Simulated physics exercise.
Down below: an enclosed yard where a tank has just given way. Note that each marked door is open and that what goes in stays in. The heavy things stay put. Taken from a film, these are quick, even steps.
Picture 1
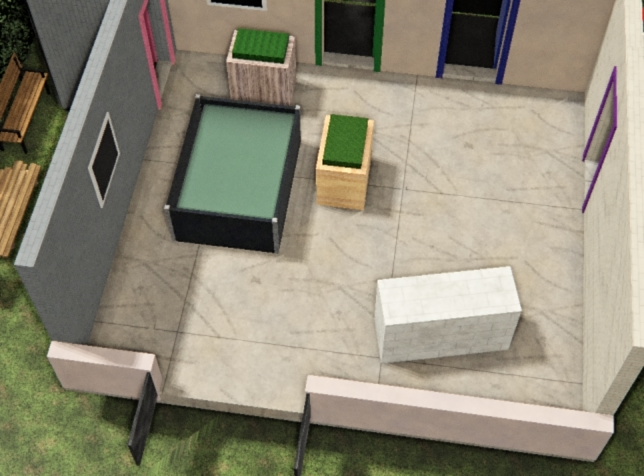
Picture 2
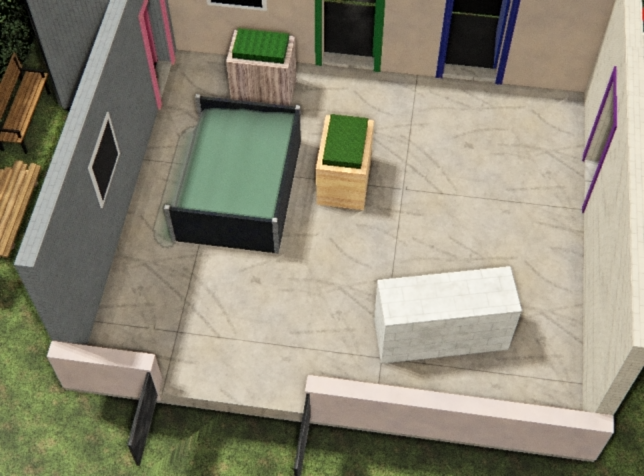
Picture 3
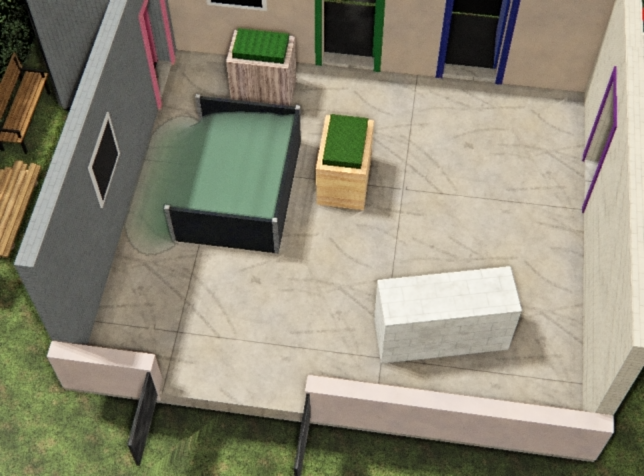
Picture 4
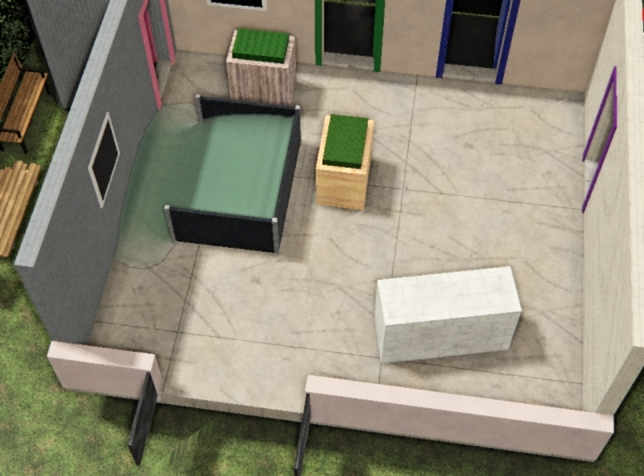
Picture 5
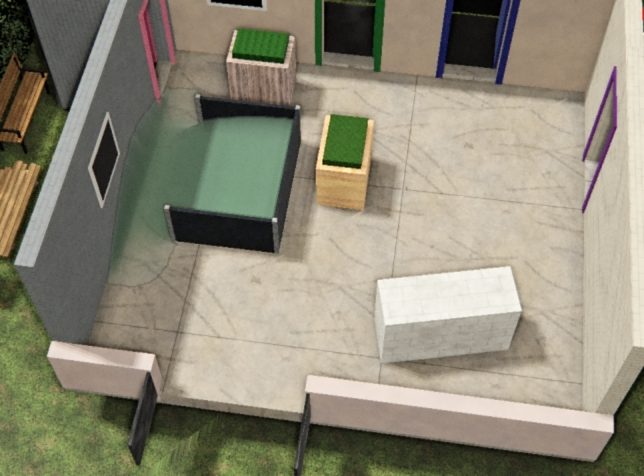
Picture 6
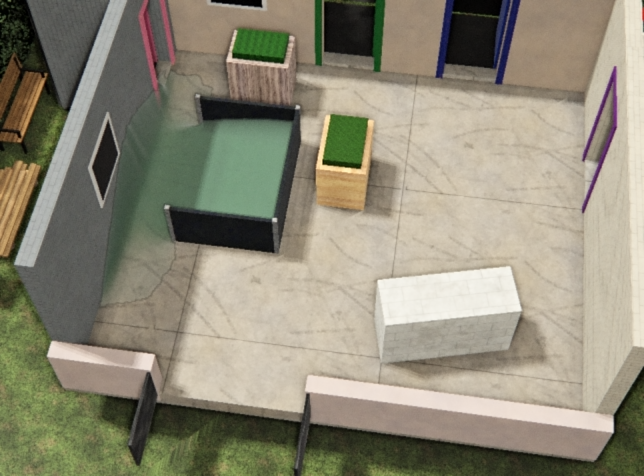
Green water burst out through the open left side of a dark tank in a walled yard, spread across the pale floor to the grey wall, then fanned out along it both ways.
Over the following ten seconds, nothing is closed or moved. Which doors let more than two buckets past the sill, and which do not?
My prediction: The green door stays at or under the cap there, the pink door tips over the cap there, the purple door stays at or under the cap there, the blue door stays at or under the cap there.
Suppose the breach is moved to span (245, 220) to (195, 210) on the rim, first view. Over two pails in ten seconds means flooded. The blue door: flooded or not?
Well, the blue door comes up short here.
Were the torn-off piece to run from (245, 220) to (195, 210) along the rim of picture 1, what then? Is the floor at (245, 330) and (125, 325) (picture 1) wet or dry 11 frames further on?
In the order asked, I get drenched for the first and drenched for the second.
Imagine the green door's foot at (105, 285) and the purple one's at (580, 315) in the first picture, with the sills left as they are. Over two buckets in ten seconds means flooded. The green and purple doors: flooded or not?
Short version: The green one tops the limit and the purple one stays within the limit.
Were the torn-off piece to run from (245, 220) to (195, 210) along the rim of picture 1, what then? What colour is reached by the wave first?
The pink one is first in line.
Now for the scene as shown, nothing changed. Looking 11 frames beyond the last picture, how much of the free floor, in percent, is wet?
About 25 percent.
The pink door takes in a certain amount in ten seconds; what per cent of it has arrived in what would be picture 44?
Some 85 per cent.
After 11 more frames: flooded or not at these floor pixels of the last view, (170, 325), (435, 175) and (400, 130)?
Result, in the order given: Wetted / not wetted / not wetted.
A moment on, water covers 20 % of the floor; the green door not reached, the pink door under two buckets in, the purple door not reached, the blue door not reached.
Next, water covers 25 % of the floor; the green door wet at the sill, nothing in, the pink door over two buckets in, the purple door not reached, the blue door not reached.
Then, water covers 50 % of the floor; the green door under two buckets in, the pink door over two buckets in, the purple door not reached, the blue door wet at the sill, nothing in.
Later, water covers 85 % of the floor; the green door under two buckets in, the pink door far over two buckets in, the purple door under two buckets in, the blue door wet at the sill, nothing in.
In the end, water covers 95 % of the floor; the green door under two buckets in, the pink door far over two buckets in, the purple door under two buckets in, the blue door wet at the sill, nothing in.
